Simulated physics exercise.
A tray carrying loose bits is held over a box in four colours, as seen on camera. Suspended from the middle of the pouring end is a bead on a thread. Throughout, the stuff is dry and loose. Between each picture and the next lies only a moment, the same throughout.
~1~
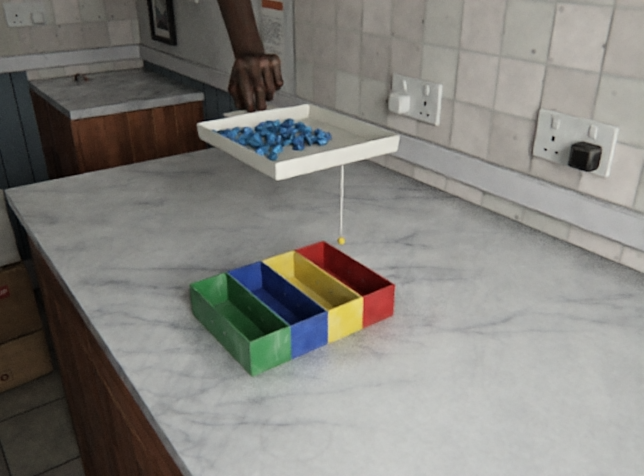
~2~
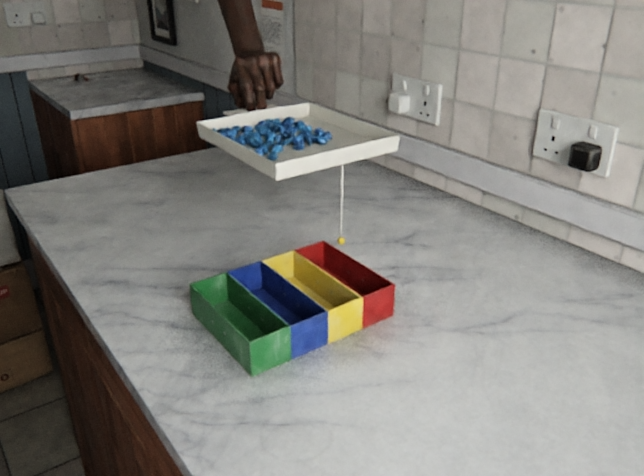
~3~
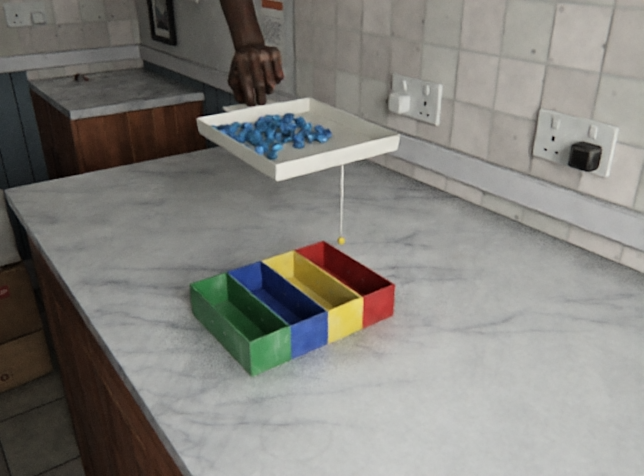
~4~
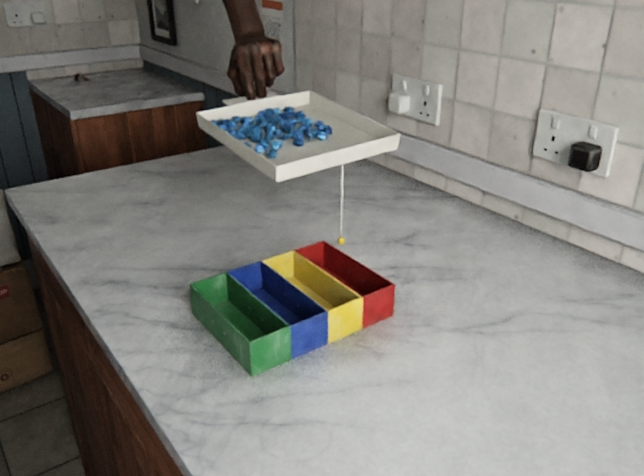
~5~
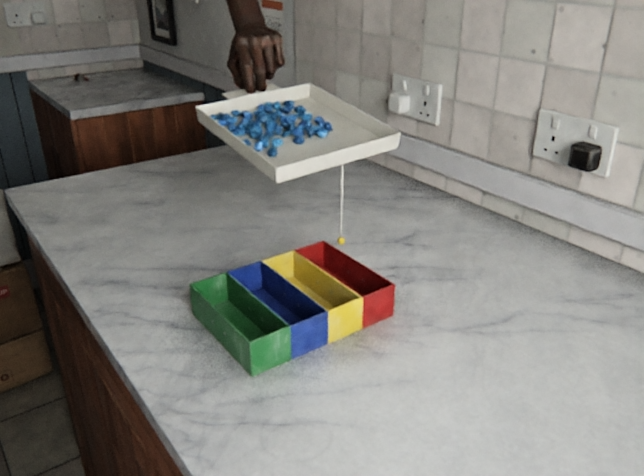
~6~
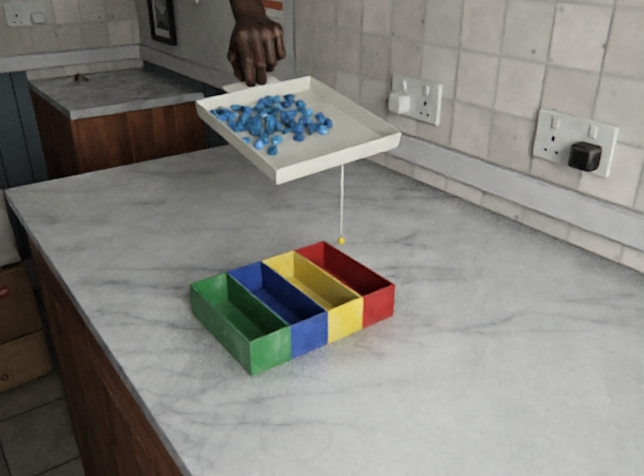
A white tray of loose blue stones, held by a hand above a box with green, blue, yellow and red sections, tilted slightly toward its front left corner while the bead hung on its thread.
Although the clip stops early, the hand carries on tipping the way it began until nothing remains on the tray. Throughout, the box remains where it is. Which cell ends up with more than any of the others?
The yellow cell.
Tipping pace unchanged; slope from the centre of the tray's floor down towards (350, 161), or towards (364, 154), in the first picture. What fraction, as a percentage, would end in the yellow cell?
10 % and 0 %.
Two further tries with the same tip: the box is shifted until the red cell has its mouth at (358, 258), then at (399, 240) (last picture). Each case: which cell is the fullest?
First place: Blue; second place: That green cell.
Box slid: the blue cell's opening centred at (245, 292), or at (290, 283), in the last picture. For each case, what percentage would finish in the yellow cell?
First 40 per cent, second 40 per cent.
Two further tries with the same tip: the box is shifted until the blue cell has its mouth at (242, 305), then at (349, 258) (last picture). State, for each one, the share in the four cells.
It comes to about 80 per cent the first time and about 50 per cent the second.
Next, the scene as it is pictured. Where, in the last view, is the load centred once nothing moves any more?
It settles centred around (318, 307).
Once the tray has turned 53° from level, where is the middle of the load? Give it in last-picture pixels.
Load centre: Approx. (301, 148).
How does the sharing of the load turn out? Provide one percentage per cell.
Green cell: Around 0 percent; blue cell: Around 20 percent; yellow cell: Around 50 percent; red cell: Around 30 percent.
Shortly afterwards, tray tipped steeply; the whole lot on the tray.
Next, tray tipped right over; the bulk on the tray; only a few in the blue cell; only a few in the red cell; a little falling or outside the box.
Some moments later, tray tipped past a quarter turn; near half in the yellow cell; near a quarter in the red cell; near a quarter in the blue cell; only a few falling or outside the box.
In the end, tray tipped past a quarter turn; near half in the yellow cell; near a quarter in the red cell; near a quarter in the blue cell; none at all in the green cell; only a few outside the box.
